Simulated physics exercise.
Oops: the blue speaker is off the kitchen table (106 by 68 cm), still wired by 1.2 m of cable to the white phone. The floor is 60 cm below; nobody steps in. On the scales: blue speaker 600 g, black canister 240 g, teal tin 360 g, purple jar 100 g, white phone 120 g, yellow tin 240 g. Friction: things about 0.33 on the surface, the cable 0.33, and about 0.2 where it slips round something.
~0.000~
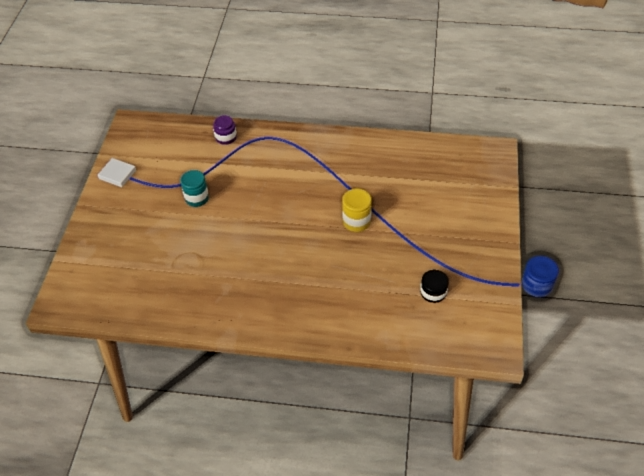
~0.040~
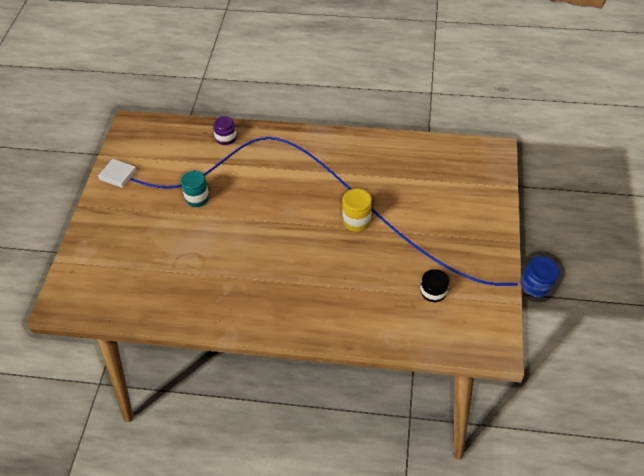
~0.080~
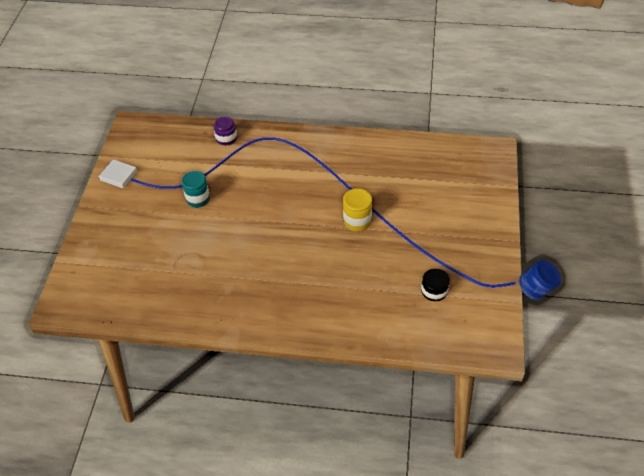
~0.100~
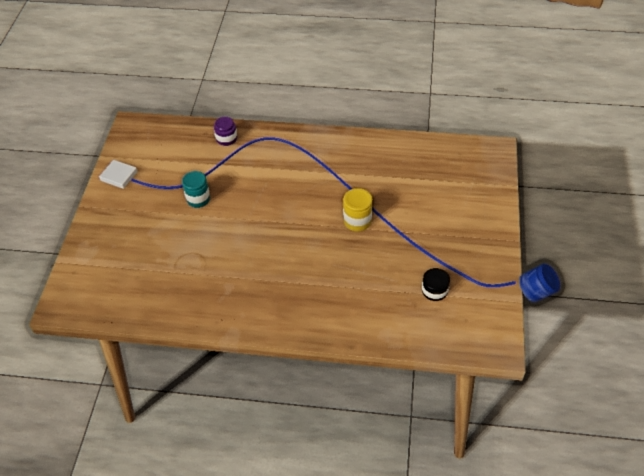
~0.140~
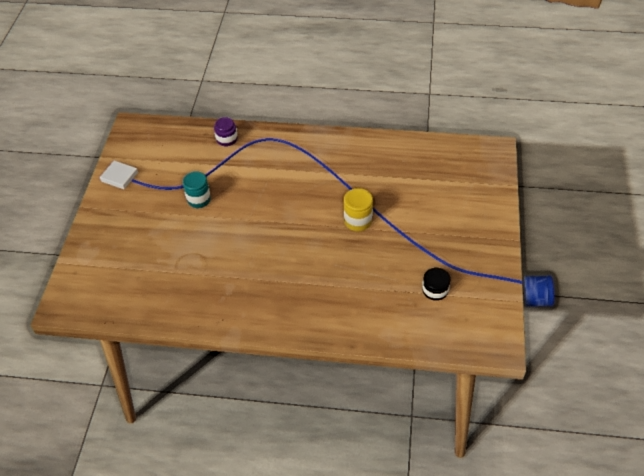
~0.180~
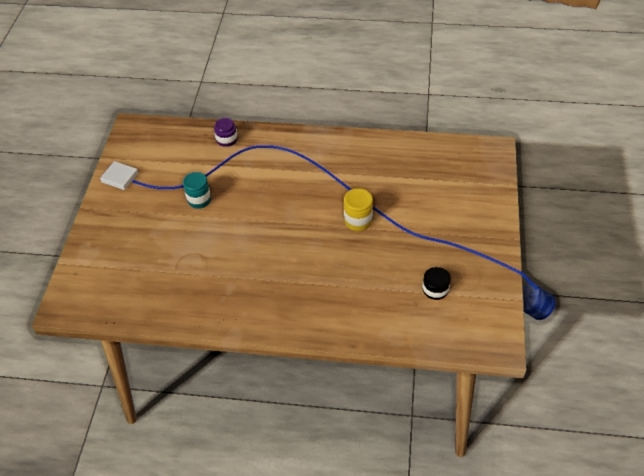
The blue speaker beside the table tilts and sinks slightly, drawing its blue cable straighter.
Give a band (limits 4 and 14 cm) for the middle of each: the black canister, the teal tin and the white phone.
In order: The black canister hardly moves; the teal tin stays in the low band; the white phone travels a long way.
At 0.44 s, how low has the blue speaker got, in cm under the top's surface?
About 55 cm.
After 0.4 s, the cable's tail end at (275, 191); white phone 36 cm off its start, blue speaker over the edge, yellow tin 1 cm off its start.
After 0.7 s, the cable's tail end at (460, 213); white phone 85 cm off its start, blue speaker over the edge, yellow tin 1 cm off its start.
After 0.9 s, the cable has left the top; white phone over the edge, blue speaker over the edge, yellow tin 1 cm off its start at (358, 201).
After 1.2 s, the cable has left the top; white phone over the edge, blue speaker over the edge, yellow tin 1 cm off its start.
After 2.4 s, the cable has left the top; white phone over the edge, teal tin 0 cm off its start at (195, 181), black canister 0 cm off its start at (437, 277), blue speaker over the edge.
